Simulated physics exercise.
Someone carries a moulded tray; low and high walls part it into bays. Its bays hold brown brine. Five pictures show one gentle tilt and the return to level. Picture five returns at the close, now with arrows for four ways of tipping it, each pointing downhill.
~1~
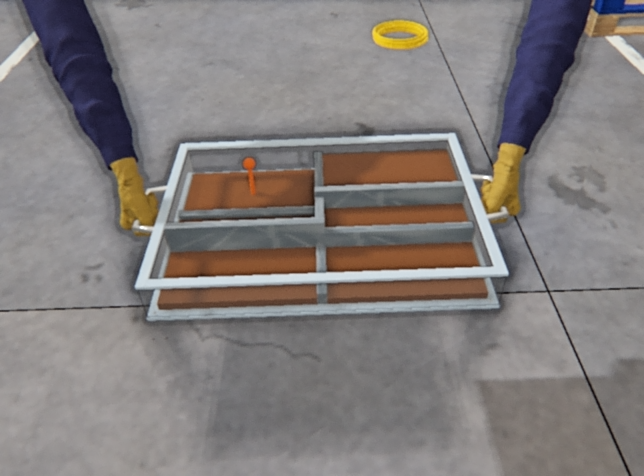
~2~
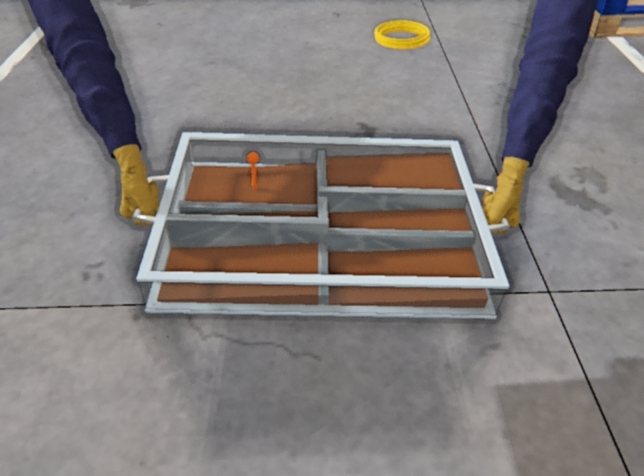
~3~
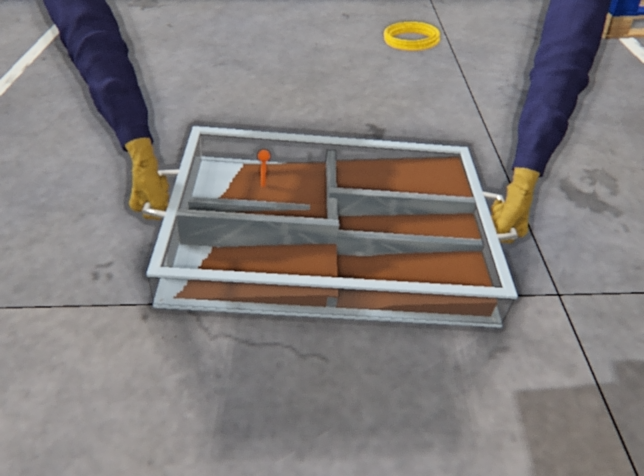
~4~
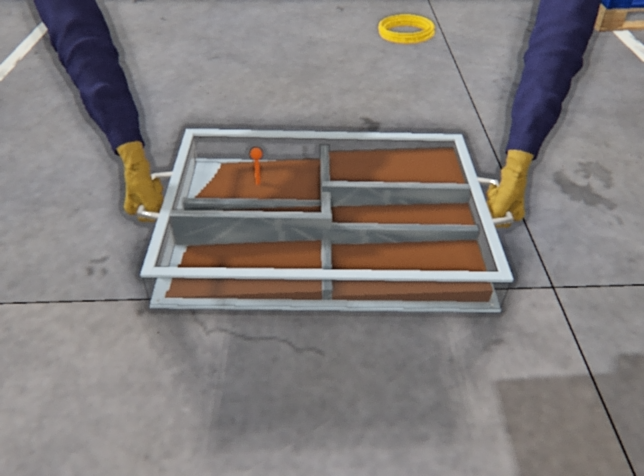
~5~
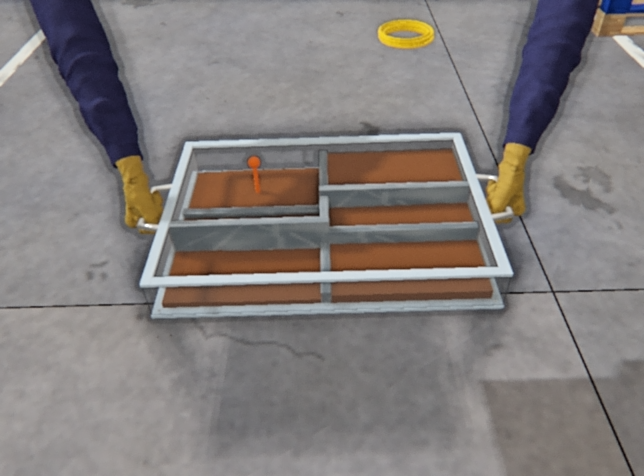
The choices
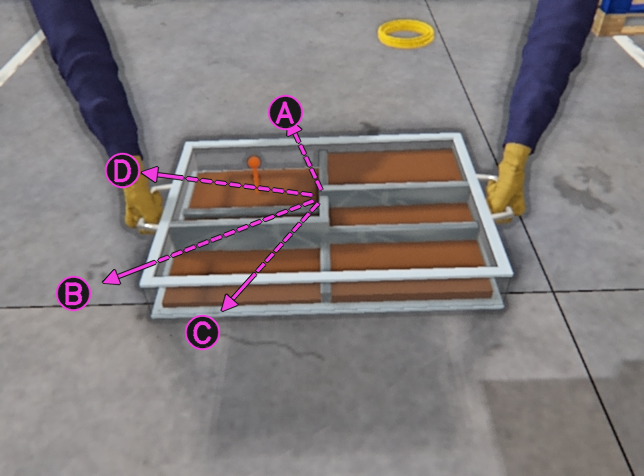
A pale metal-framed tray of brown liquid, divided into bays by grey walls, is held by two yellow-gloved hands in dark blue sleeves above a grey concrete floor, seen from above and in front. An orange peg stands in its back left bay, with a yellow ring beyond on the floor. The hands tip the tray down to the right, liquid shifts rightward over inner walls, then they ease it back level.
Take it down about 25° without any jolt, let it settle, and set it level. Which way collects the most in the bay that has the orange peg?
A.
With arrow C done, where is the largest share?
It is the front left one.
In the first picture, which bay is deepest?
The back right bay.
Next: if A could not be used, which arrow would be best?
D it is.
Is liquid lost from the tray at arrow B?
Yes.
On the marked copy, A ends at (290, 124); B ends at (108, 280); C ends at (225, 306); D ends at (147, 173).
For arrow A, about 26 % of the liquid ends in the peg's bay; about 11 % goes over the rim.
For arrow B, about 11 % of the liquid ends in the peg's bay; about 50 % goes over the rim.
For arrow C, about 8 % of the liquid ends in the peg's bay; about 38 % goes over the rim.
For arrow D, about 19 % of the liquid ends in the peg's bay; about 41 % goes over the rim.
